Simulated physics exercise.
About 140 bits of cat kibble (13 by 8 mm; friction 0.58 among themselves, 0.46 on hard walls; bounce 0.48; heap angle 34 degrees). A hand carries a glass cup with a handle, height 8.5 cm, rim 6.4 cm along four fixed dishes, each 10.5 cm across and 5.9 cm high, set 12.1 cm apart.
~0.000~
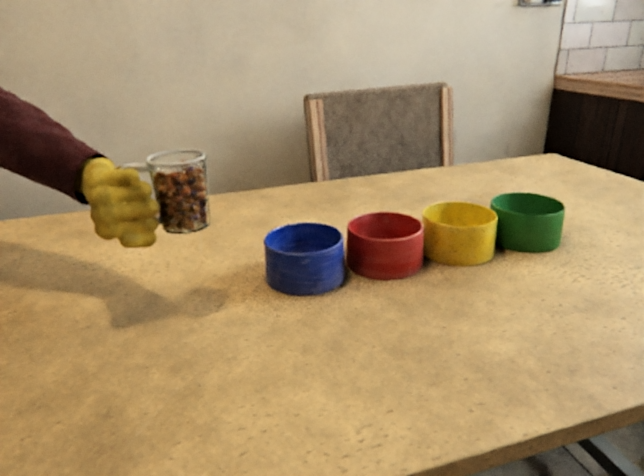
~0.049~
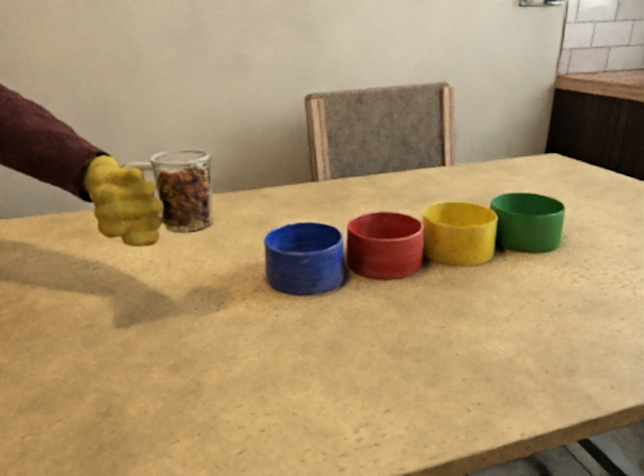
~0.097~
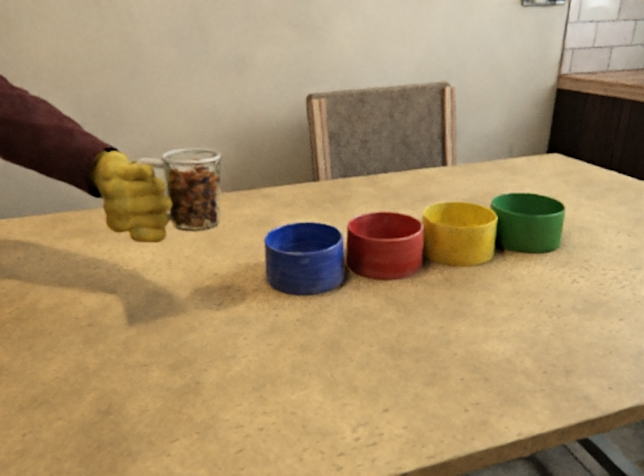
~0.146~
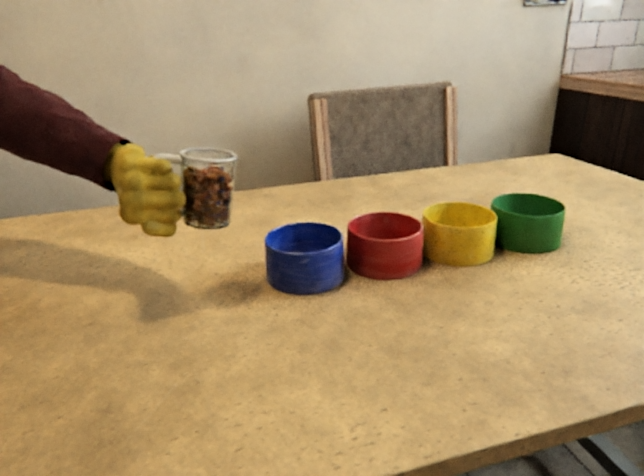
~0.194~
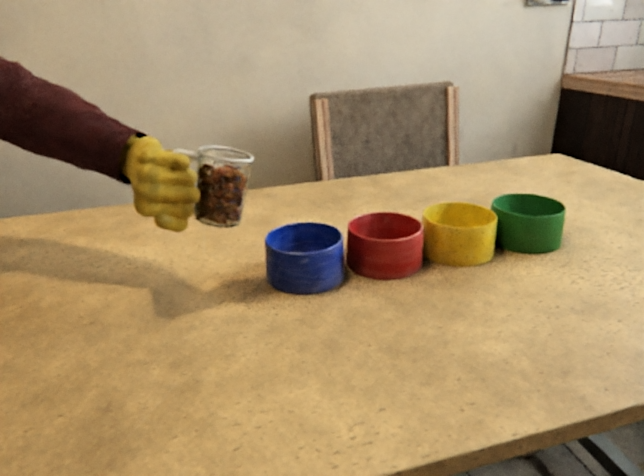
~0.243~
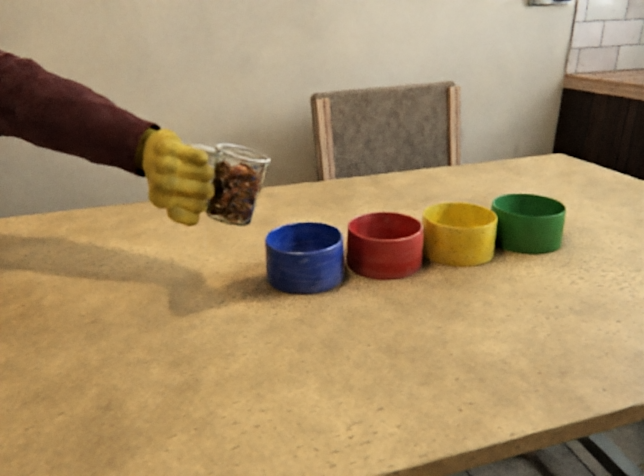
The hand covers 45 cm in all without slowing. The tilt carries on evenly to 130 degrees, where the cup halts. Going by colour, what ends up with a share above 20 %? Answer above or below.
Red: Below, blue: Below, green: Above, yellow: Below, counter: Below.
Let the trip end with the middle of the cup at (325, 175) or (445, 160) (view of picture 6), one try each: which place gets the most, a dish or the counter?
The winner: Red; yellow.
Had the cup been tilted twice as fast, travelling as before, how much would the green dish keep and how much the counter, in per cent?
Green 0; counter 10.
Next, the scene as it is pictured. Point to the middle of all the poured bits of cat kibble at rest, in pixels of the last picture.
At about (526, 231).
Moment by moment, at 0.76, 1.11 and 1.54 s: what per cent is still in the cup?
In turn: 100, 90, 0.
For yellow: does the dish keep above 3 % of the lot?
Yellow yes.
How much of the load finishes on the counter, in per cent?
Some 5 per cent.
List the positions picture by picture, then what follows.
Cup at (182, 192), tilt 0 degrees, lip at (204, 154), moved 0.0 cm; middle of the pieces at (182, 196); blue dish at (304, 238); red dish at (385, 225); yellow dish at (459, 214); green dish at (527, 204), in the first picture.
Cup at (185, 191), tilt 1 degrees, lip at (208, 155), moved 0.4 cm; middle of the pieces at (186, 196), in the second picture.
Cup at (194, 190), tilt 4 degrees, lip at (219, 155), moved 1.4 cm; middle of the pieces at (194, 195), in the third picture.
Cup at (208, 189), tilt 9 degrees, lip at (236, 156), moved 3.0 cm; middle of the pieces at (208, 193), in the fourth picture.
Cup at (222, 187), tilt 14 degrees, lip at (252, 157), moved 4.7 cm; middle of the pieces at (221, 191), in the fifth picture.
Cup at (236, 185), tilt 19 degrees, lip at (268, 159), moved 6.5 cm; middle of the pieces at (235, 190); blue dish at (304, 237); red dish at (385, 225); yellow dish at (459, 215); green dish at (528, 205). The cup turns about 100 degrees a second and travels 35 cm a second, in the sixth picture.
After 0.76 s, tilt 71 degrees; cup holds 100 %.
Then, at 1.11 s, tilt 107 degrees; cup holds 90 %, yellow 10 %.
Then, at 1.54 s, tilt 130 degrees; cup holds 0 %, green 85 %, yellow 10 %.
By 2.0 s all is still; red 0 %, blue 0 %, green 85 %, yellow 10 %, counter 5 %.
